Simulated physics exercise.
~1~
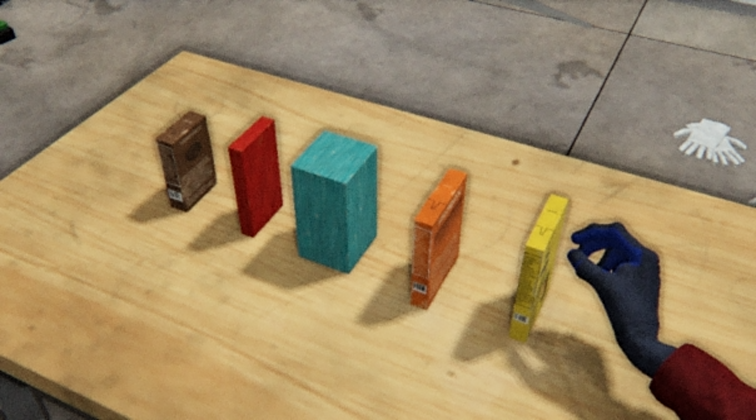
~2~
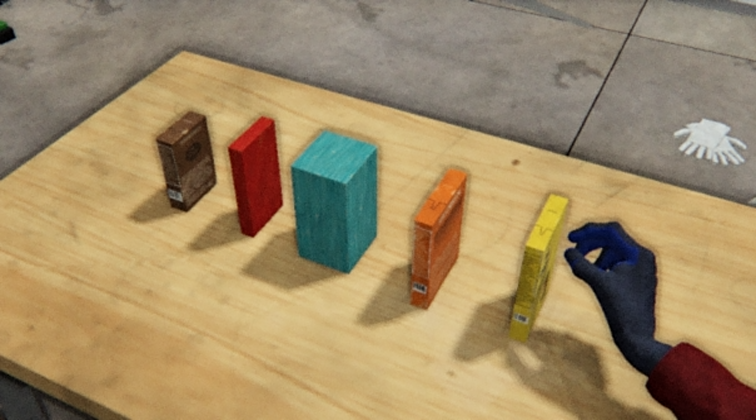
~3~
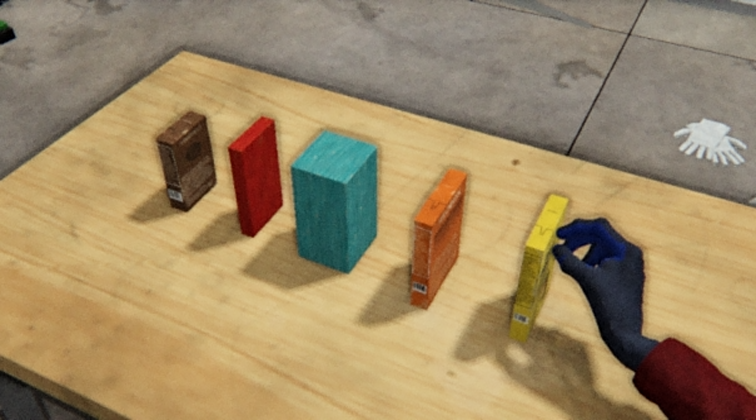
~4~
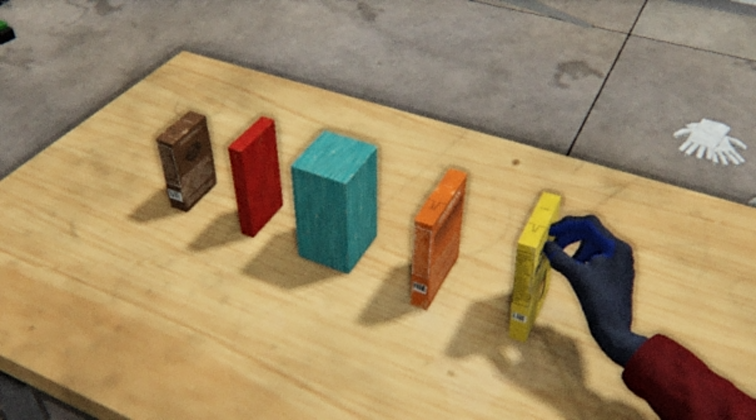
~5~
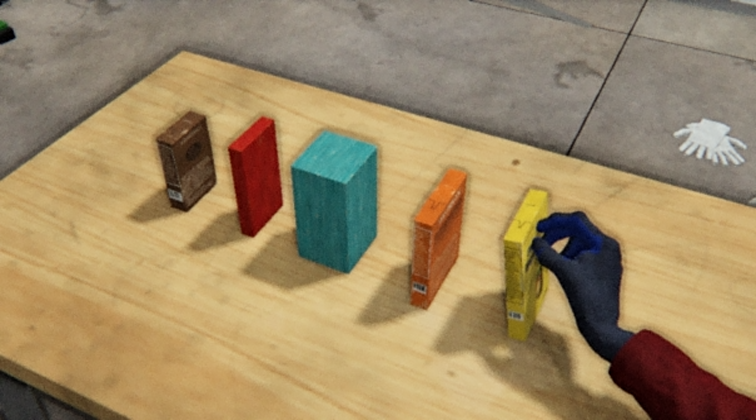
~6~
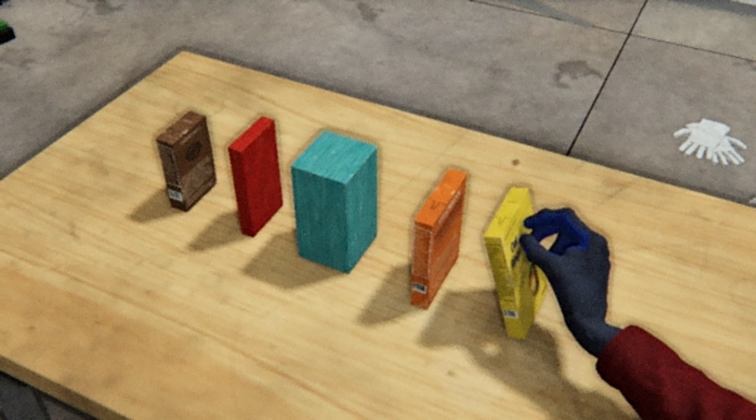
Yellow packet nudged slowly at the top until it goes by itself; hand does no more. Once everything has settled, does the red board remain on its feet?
Yes.
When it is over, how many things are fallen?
That adds up to 2 in total.
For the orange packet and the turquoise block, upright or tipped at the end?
The orange packet goes down; the turquoise block remains standing.
Then, 0.20 s past the last view, yellow packet 52° over; orange packet rocked 8° from its first pose.
Then, 0.40 s past the last view, yellow packet 90° over; orange packet rocked 42° from its first pose.
Then, 0.50 s past the last view, yellow packet 90° over; orange packet rocked 53° from its first pose.
Then, 0.70 s past the last view, yellow packet 90° over; orange packet on its side.
Finally, down or leaning hard on the table, orange packet; the other 2 still in place. Final places as the last picture's camera would see them, red board near (257, 178).
